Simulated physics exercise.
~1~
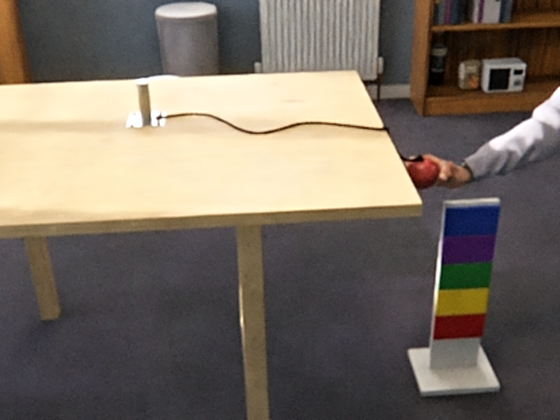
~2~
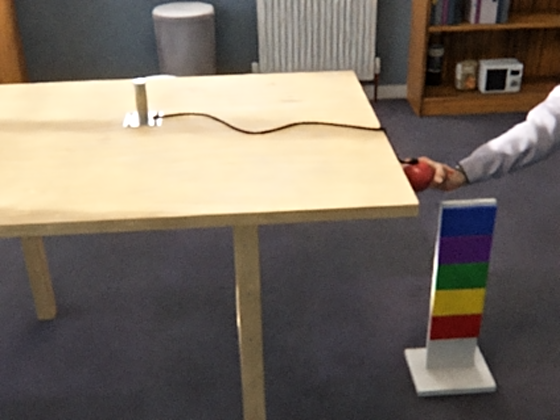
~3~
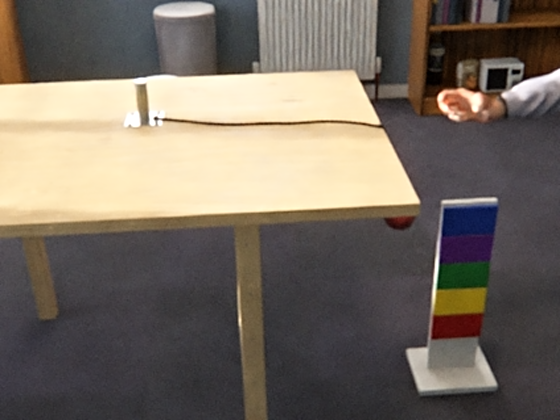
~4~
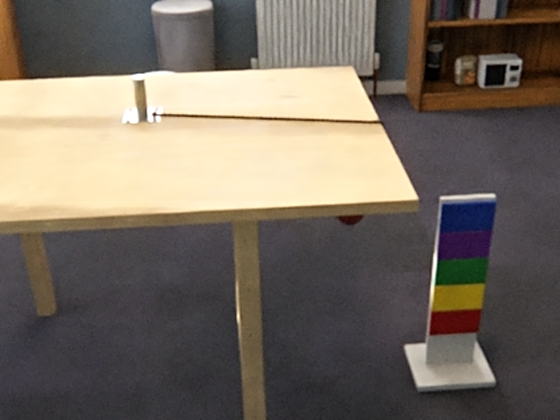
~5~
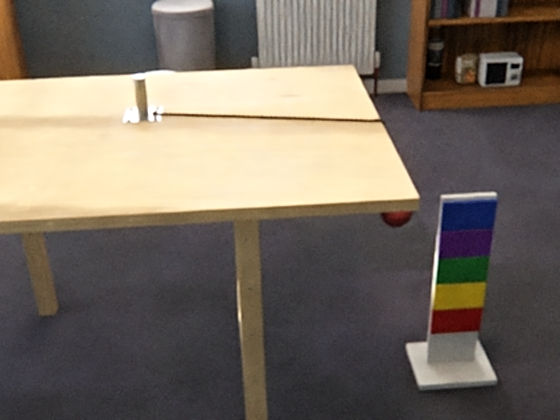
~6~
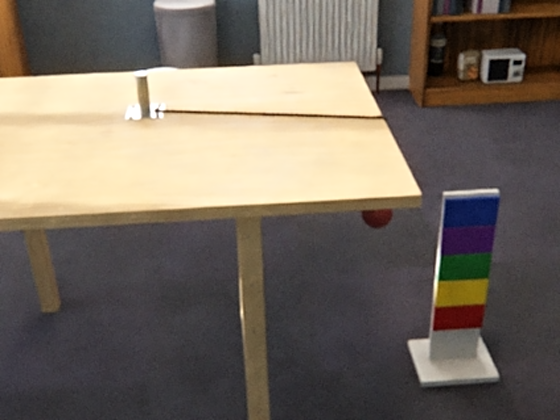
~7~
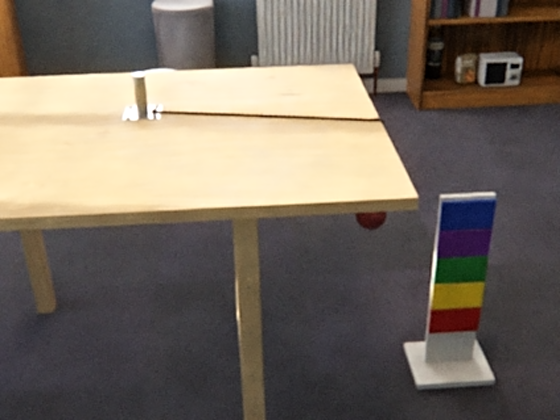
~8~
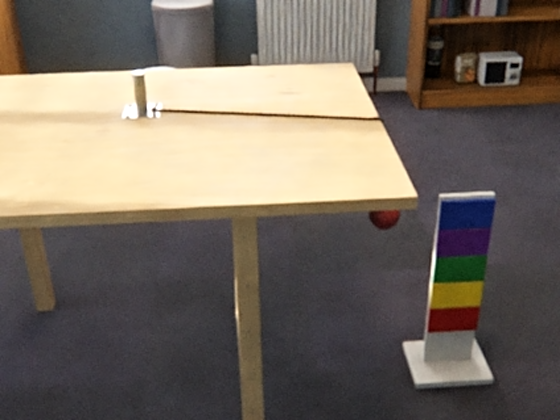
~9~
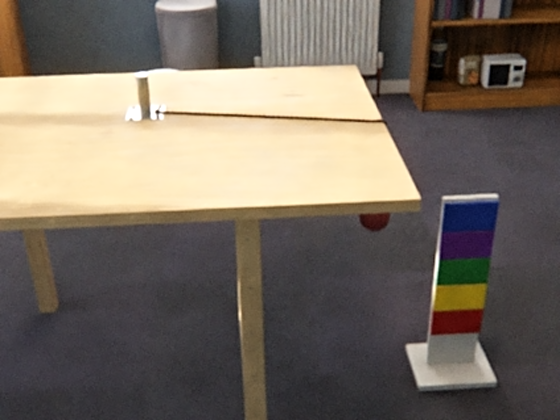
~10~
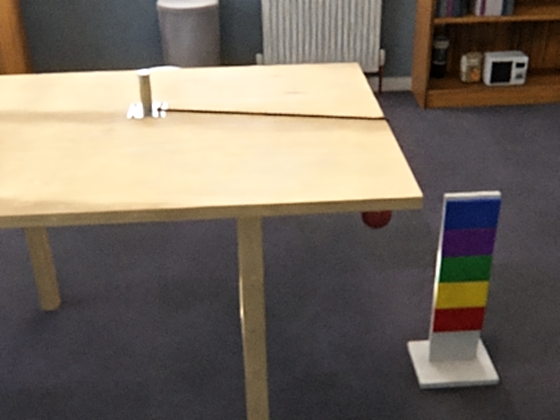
Red apple on a cord released by a hand at a table's edge, dropping, swinging, then hanging level with the blue band.
